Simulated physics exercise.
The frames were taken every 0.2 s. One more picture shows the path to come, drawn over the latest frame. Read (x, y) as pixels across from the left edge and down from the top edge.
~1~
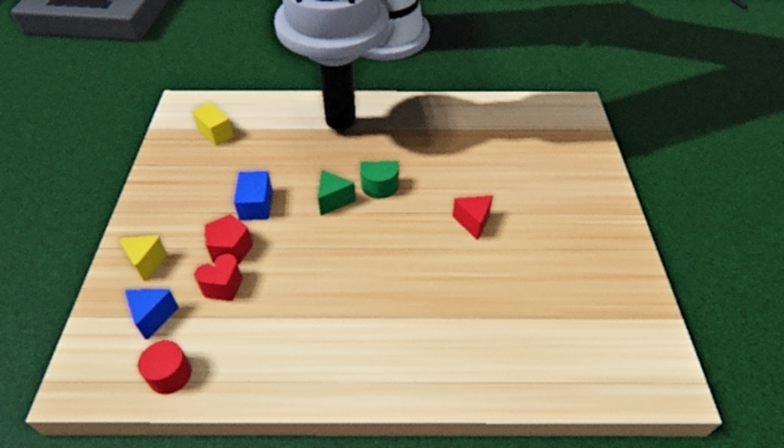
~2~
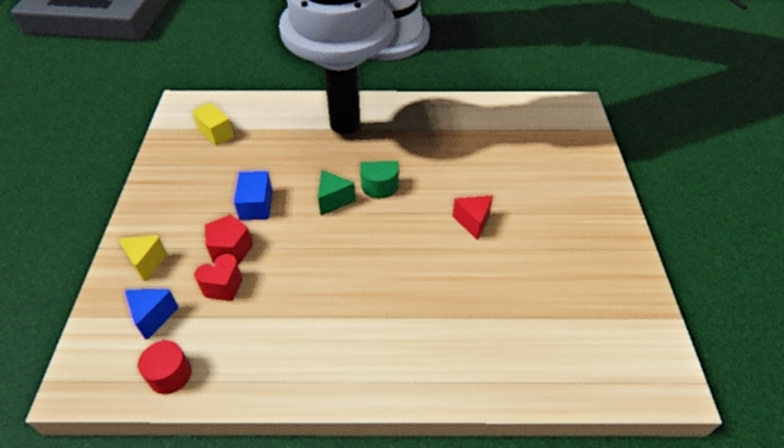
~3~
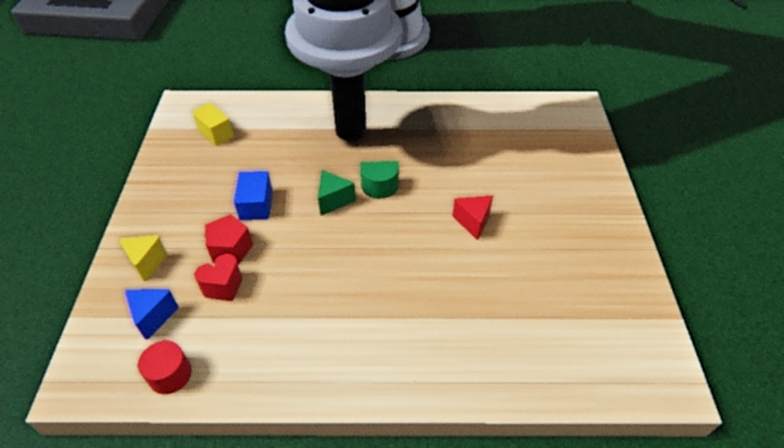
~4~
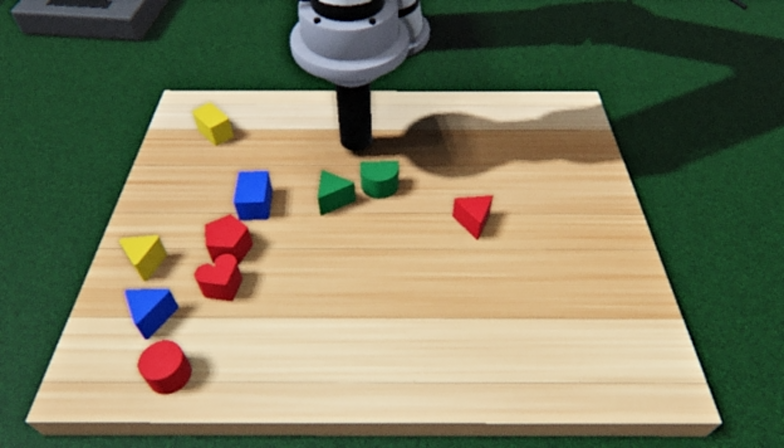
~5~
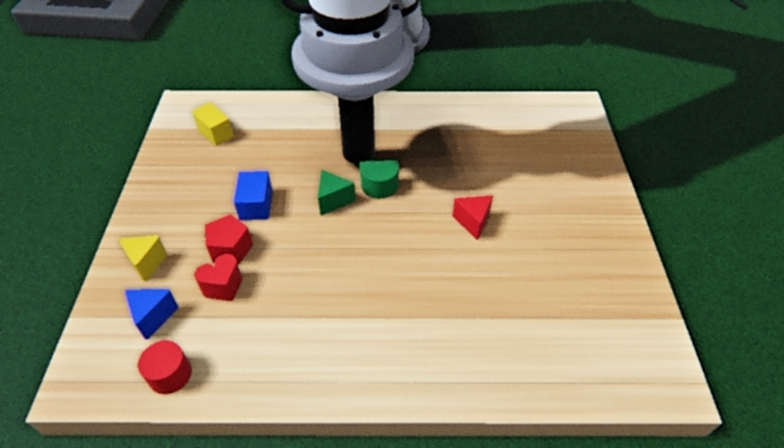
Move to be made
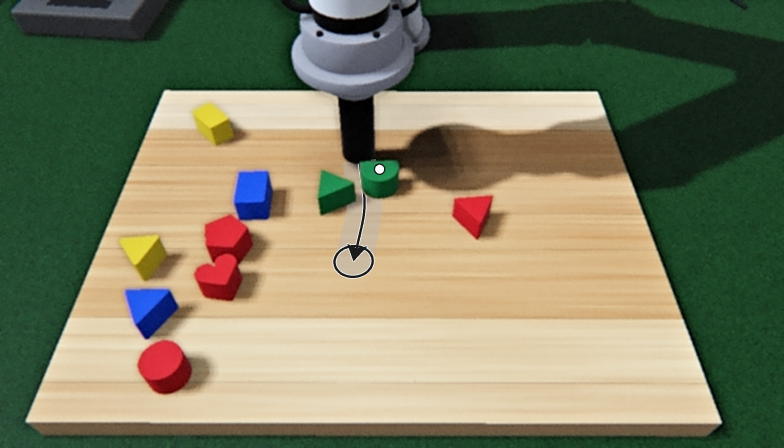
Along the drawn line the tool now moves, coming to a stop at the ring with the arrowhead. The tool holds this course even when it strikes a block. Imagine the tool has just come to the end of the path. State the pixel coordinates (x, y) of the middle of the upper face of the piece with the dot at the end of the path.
I'd expect the centre of its top face to be at (395, 188).
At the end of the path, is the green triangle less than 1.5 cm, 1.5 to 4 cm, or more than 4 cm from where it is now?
It goes hardly anywhere, under 1.5 cm.
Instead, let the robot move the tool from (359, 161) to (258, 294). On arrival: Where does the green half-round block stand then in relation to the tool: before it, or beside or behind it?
Fallen away.
Path on the board, from (359, 161) by way of (364, 207) to (354, 261); the dot is on the green half-round block.
What follows on the original path. One third of the way, tool (363, 184); green half-round block (391, 182), turned 65° anticlockwise.
Two thirds of the way, tool (362, 218); green triangle (330, 190), turned 60° clockwise; green half-round block (395, 188), turned 90° anticlockwise.
At the end, tool (353, 254); green triangle (330, 190), turned 60° clockwise; green half-round block (395, 188), turned 90° anticlockwise.
